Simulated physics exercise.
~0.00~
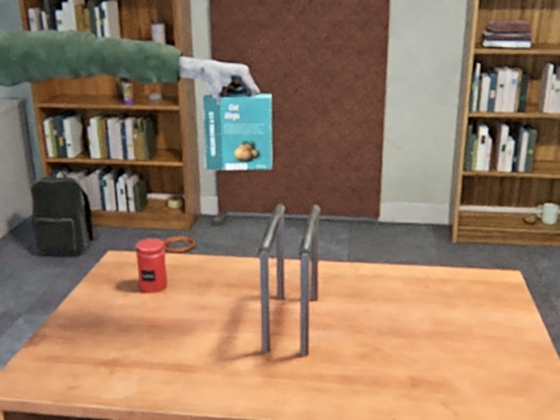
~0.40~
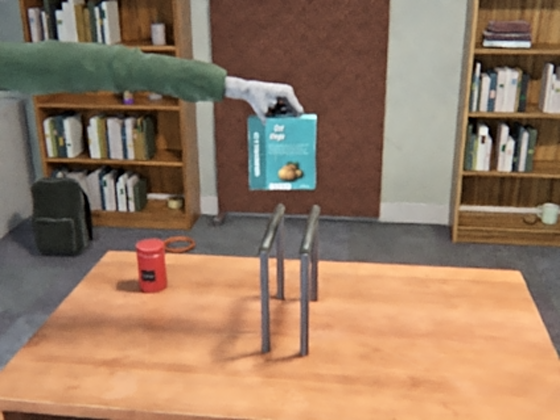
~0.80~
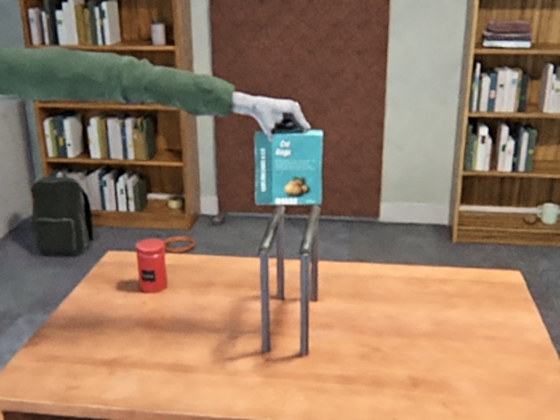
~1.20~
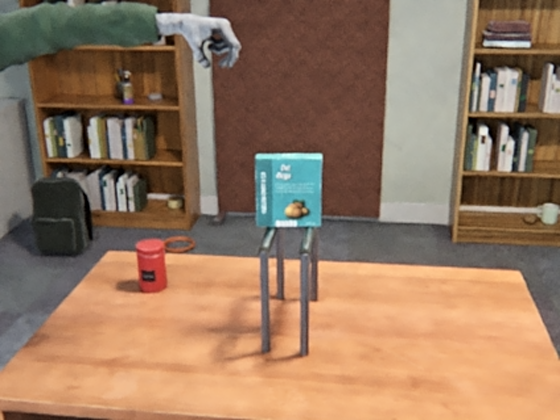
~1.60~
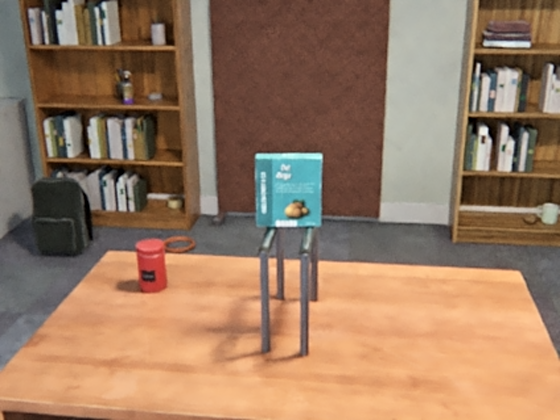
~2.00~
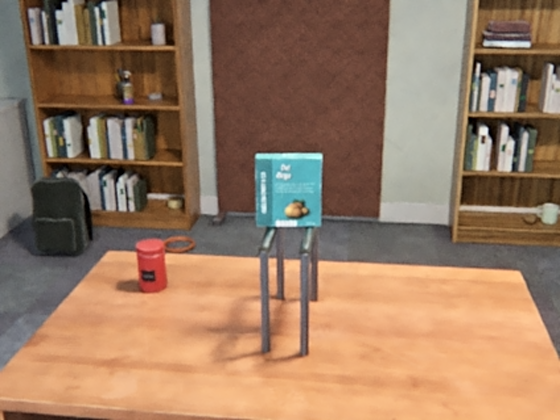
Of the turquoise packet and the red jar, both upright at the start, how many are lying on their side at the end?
None of them are lying on their side. The turquoise packet is upright on top of the stand and the red jar still stands on the table.
